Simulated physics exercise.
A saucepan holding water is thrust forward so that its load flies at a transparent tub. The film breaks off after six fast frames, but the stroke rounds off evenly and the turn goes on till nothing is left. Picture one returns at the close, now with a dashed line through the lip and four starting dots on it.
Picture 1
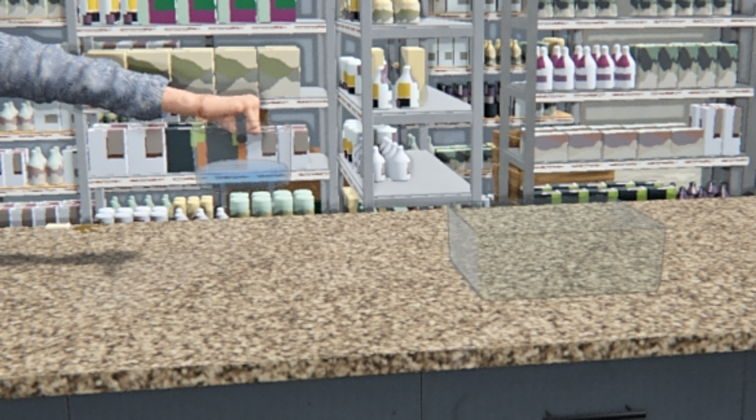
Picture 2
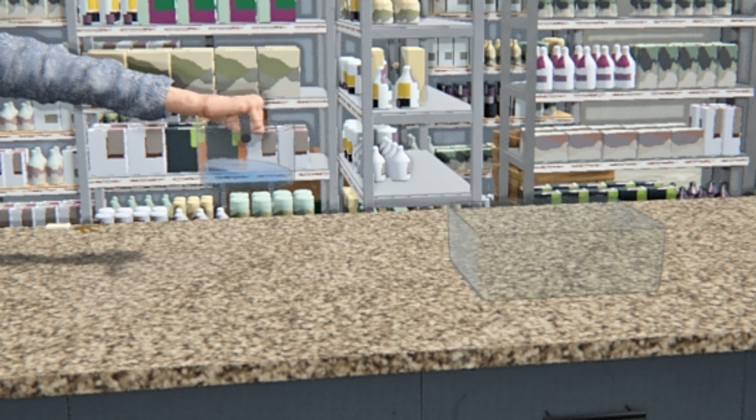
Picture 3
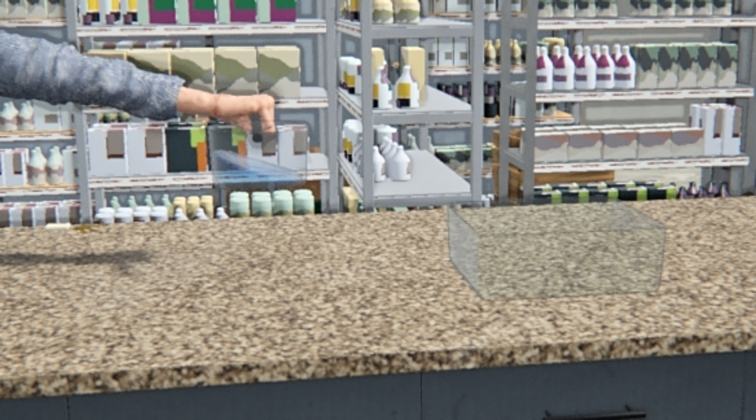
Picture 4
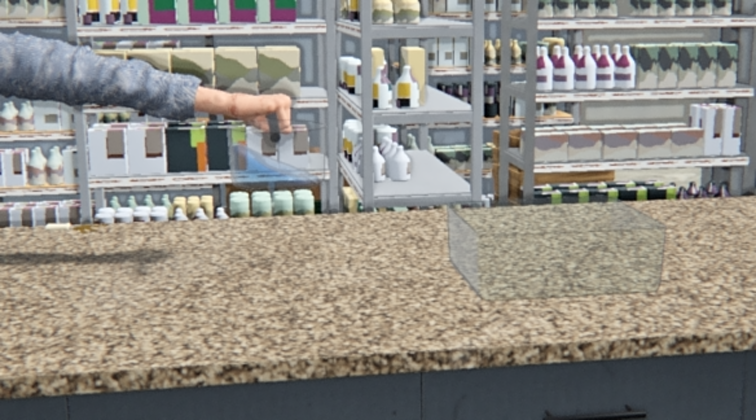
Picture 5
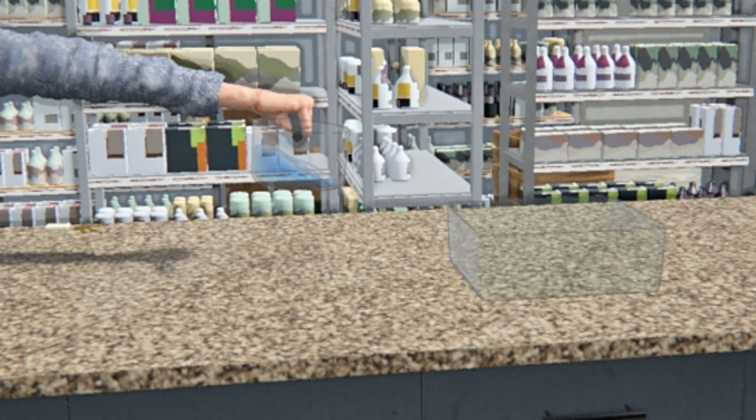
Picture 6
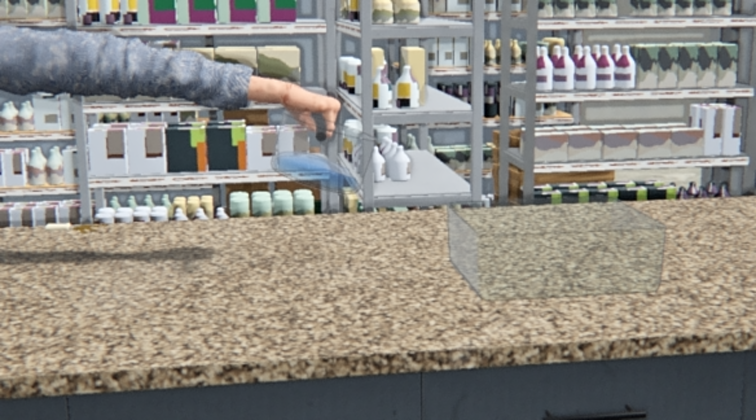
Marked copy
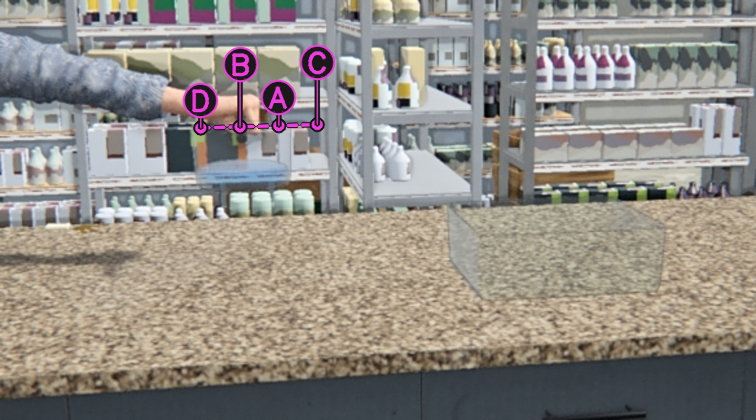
A hand held a see-through pan of bluish water above a speckled counter and moved it right toward a clear tub, keeping it mostly level at first, then tilting it slightly.
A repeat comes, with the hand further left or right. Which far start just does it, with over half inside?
That is dot C.
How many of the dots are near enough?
One.
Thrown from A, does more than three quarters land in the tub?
No, it does not.
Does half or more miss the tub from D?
Yes.
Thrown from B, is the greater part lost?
Yes.
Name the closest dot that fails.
The answer is A.
On the marked copy, A at (278, 125); B at (240, 126); C at (317, 124); D at (200, 128).
For dot A, about 32 % lands in the tub, 65 % falls short and 3 % goes beside or beyond.
For dot B, about 8 % lands in the tub, 91 % falls short.
For dot C, about 63 % lands in the tub, 30 % falls short and 7 % goes beside or beyond.
For dot D, about 0 % lands in the tub, 100 % falls short.
